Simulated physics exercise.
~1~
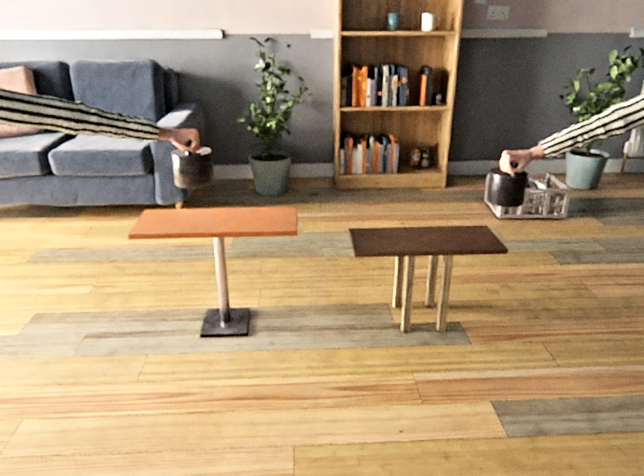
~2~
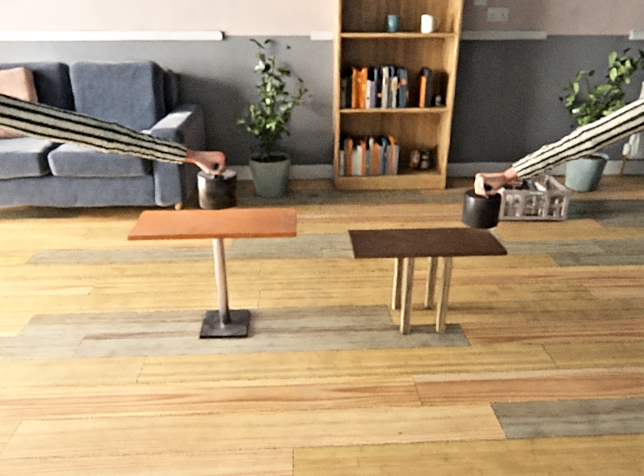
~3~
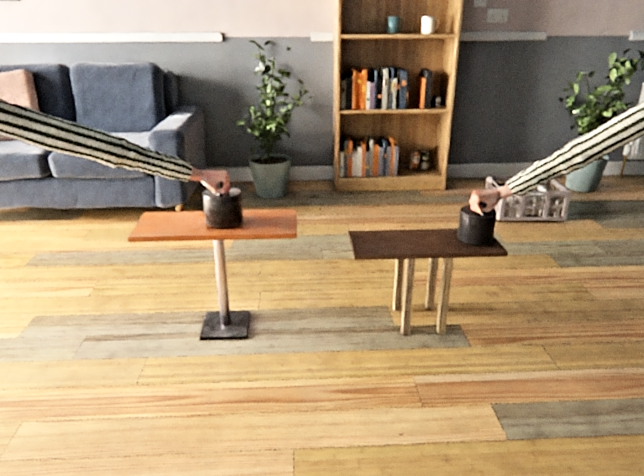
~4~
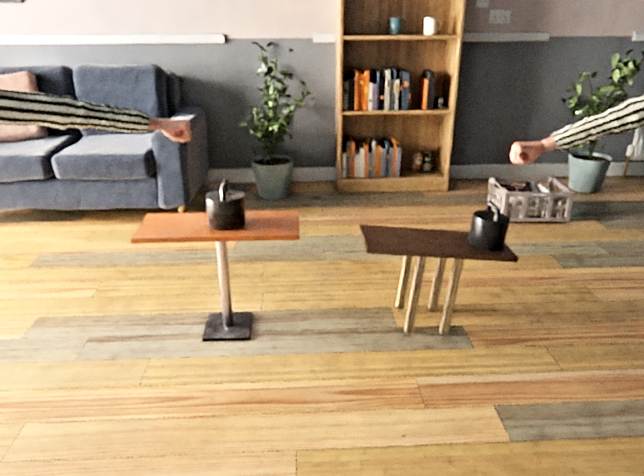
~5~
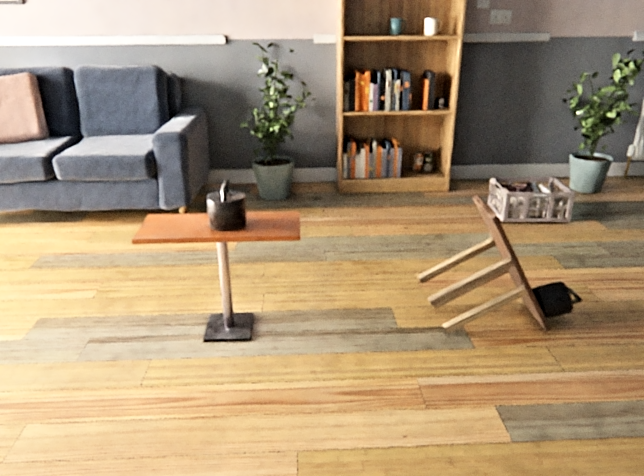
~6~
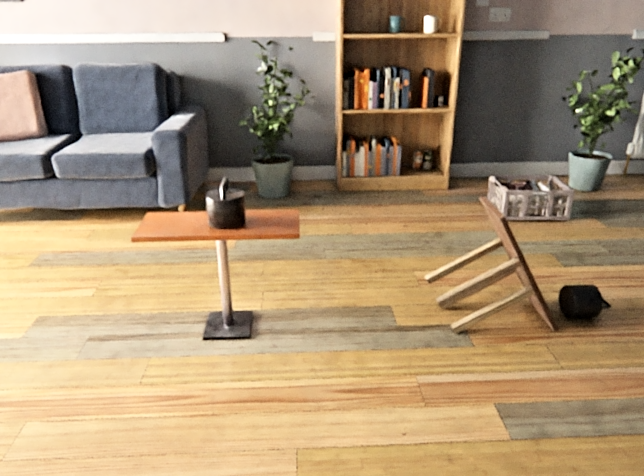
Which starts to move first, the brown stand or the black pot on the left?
The black pot on the left moves first, carried in by the hand while the brown stand is still standing in place.
